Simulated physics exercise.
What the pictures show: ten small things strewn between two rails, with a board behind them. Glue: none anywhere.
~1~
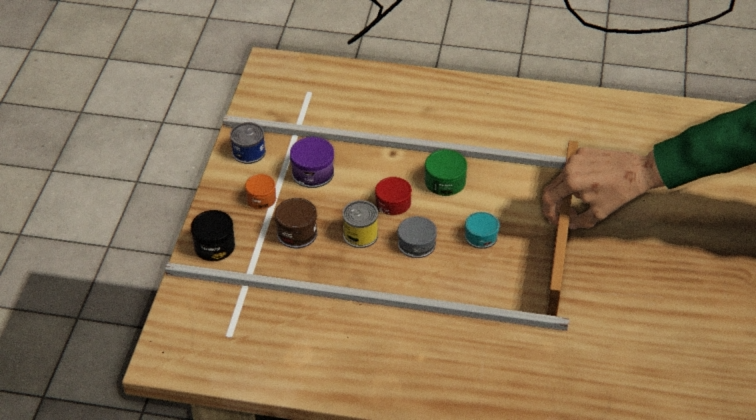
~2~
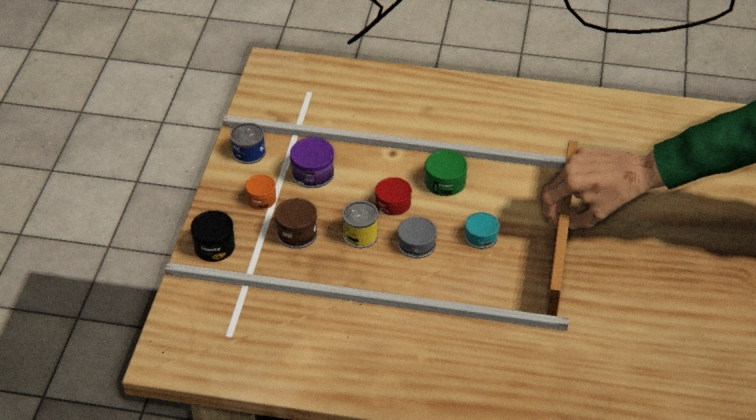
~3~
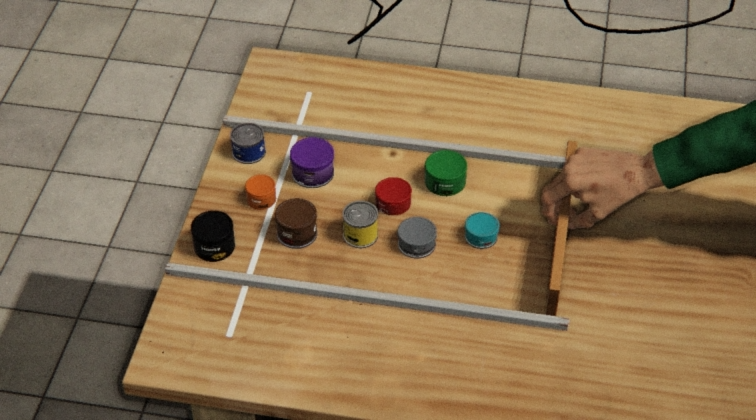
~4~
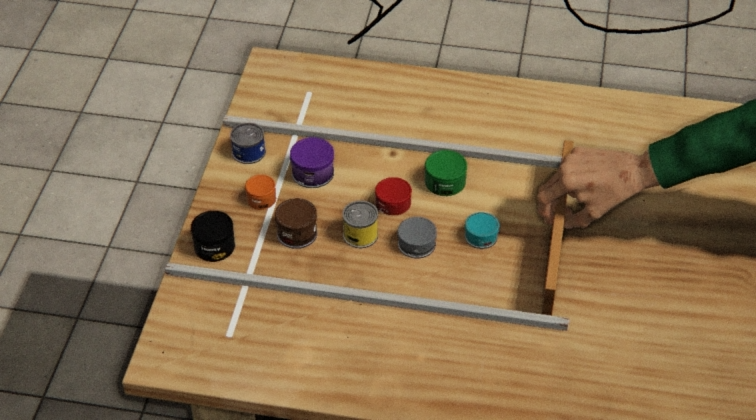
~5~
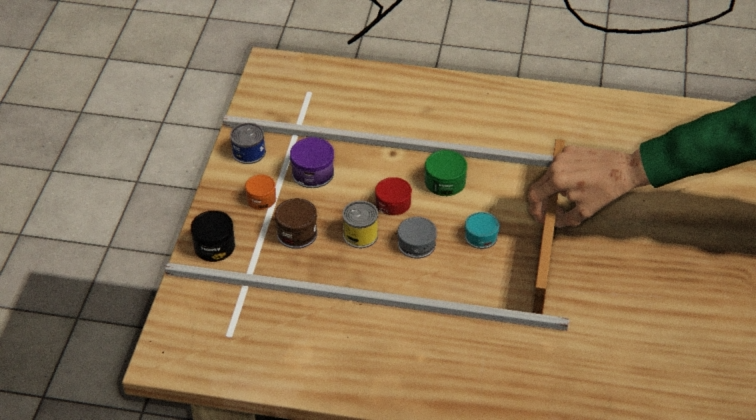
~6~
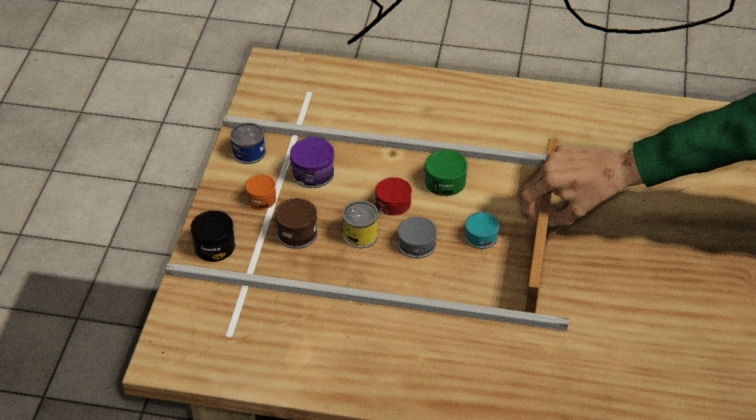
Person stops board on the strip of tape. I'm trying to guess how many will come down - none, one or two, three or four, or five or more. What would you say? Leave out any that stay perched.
I would say one or two.
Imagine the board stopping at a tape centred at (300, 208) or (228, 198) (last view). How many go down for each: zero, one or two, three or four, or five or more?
First zero, then five or more.
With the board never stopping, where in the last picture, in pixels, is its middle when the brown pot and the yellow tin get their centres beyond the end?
Around (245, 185), then around (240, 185).
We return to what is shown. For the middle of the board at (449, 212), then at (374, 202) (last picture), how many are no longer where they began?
Tally at point one: 3; at point two: 6.
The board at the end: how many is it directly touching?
Result: 4 in all.
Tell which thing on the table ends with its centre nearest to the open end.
I'd go with the blue tin.
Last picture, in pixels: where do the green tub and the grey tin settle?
(271, 140) and (244, 226), roughly.
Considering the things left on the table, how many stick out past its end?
I'd say 1 of them.
Soon after, none off yet; black tub at rest near (213, 236); blue tin at rest near (248, 143); orange tub at rest near (261, 192).
In the end, the number that fall off is one or two; gone, black tub.
